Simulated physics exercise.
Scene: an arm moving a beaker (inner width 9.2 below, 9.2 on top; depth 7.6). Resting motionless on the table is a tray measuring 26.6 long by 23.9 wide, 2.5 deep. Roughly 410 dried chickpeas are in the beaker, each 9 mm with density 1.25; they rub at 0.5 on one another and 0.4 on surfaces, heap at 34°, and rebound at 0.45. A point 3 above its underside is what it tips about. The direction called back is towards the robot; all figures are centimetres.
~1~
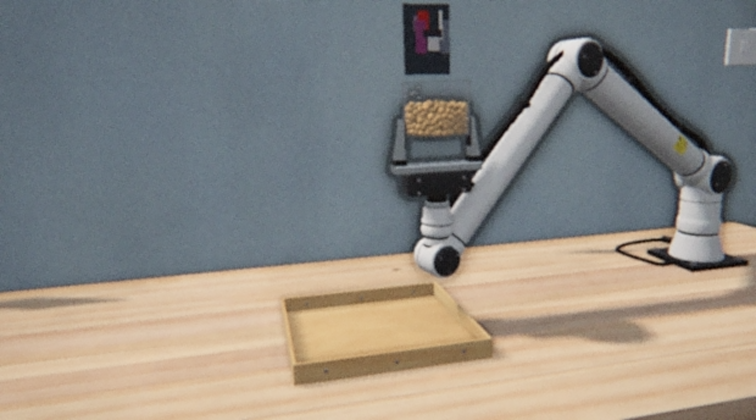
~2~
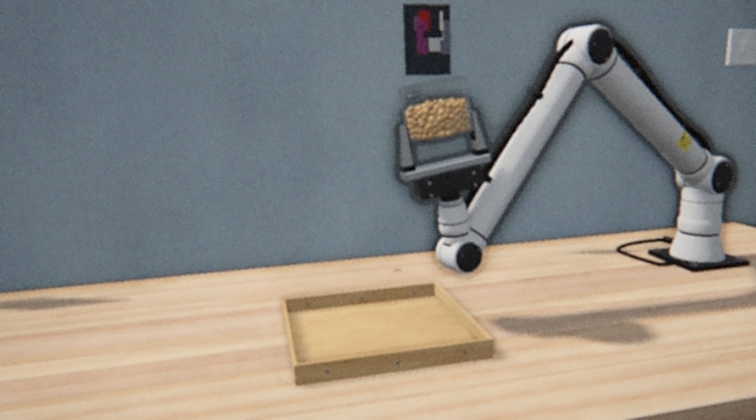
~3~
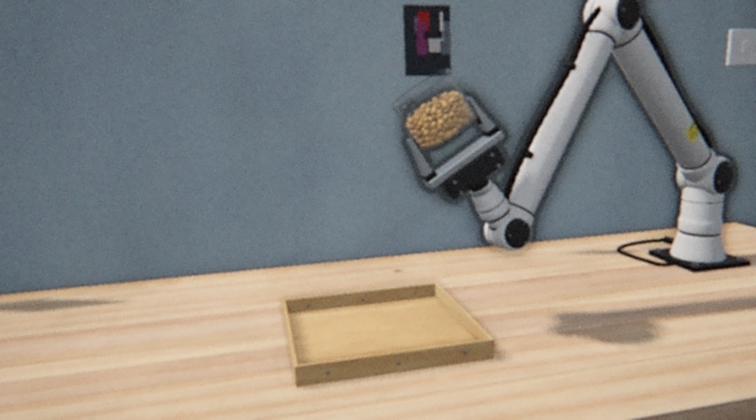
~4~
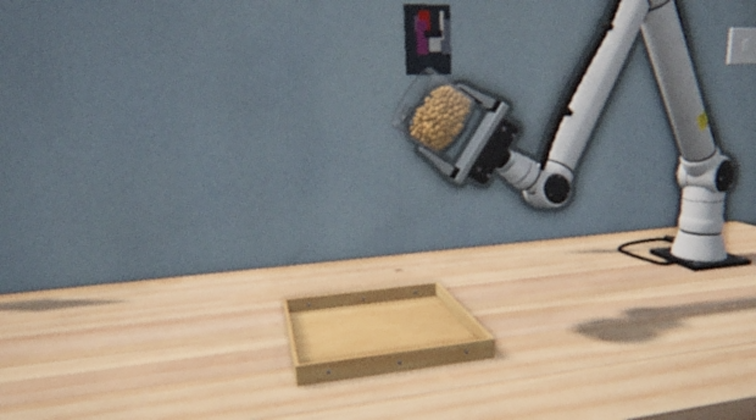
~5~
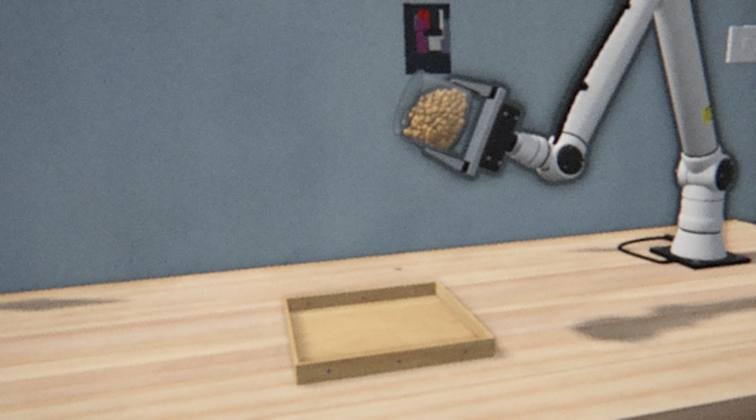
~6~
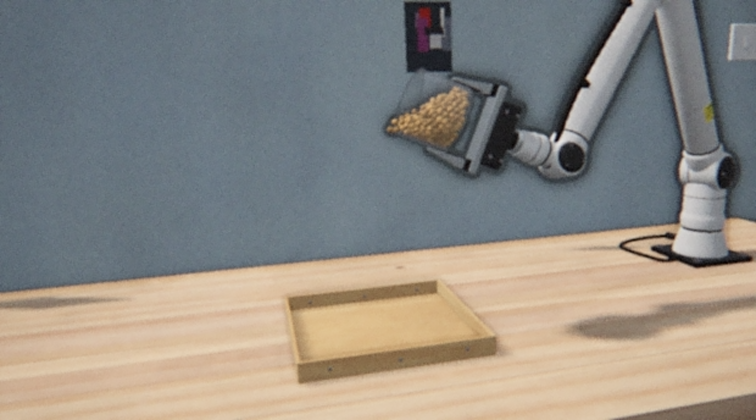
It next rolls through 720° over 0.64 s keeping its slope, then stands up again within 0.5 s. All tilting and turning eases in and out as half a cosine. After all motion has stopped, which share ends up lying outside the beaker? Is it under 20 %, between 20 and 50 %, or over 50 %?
Under 20 %.
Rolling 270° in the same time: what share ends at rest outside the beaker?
I'd expect some 5 per cent.
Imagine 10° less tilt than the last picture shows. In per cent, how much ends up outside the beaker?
I'd say close to 0 in a hundred.
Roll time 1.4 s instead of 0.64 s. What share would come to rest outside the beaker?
With that change you'd see near 15 per cent.
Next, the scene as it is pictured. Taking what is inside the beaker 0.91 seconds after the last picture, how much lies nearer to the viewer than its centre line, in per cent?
Roughly 55 per cent.
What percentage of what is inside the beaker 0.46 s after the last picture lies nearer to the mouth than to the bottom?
Looks like around 30 per cent to me.
Then, 0.46 s on, tipped 68°, highest piece 38 above the table; 394 in the beaker, 9 in the tray, 1 on the table or floor, 5 in flight or on a rim.
Then, 0.91 s on, tipped 29°, highest piece 35 above the table; 390 in the beaker, 15 in the tray, 1 on the table or floor, 3 in flight or on a rim.
Then, 1.34 s on, upright, highest piece 37 above the table; 390 in the beaker, 16 in the tray, 3 on the table or floor.
Then, 2.04 s on, upright, highest piece 37 above the table; 390 in the beaker, 16 in the tray, 3 on the table or floor.
In the end, 390 in the beaker, 16 in the tray, 3 on the table or floor. That is 5 % outside the beaker.
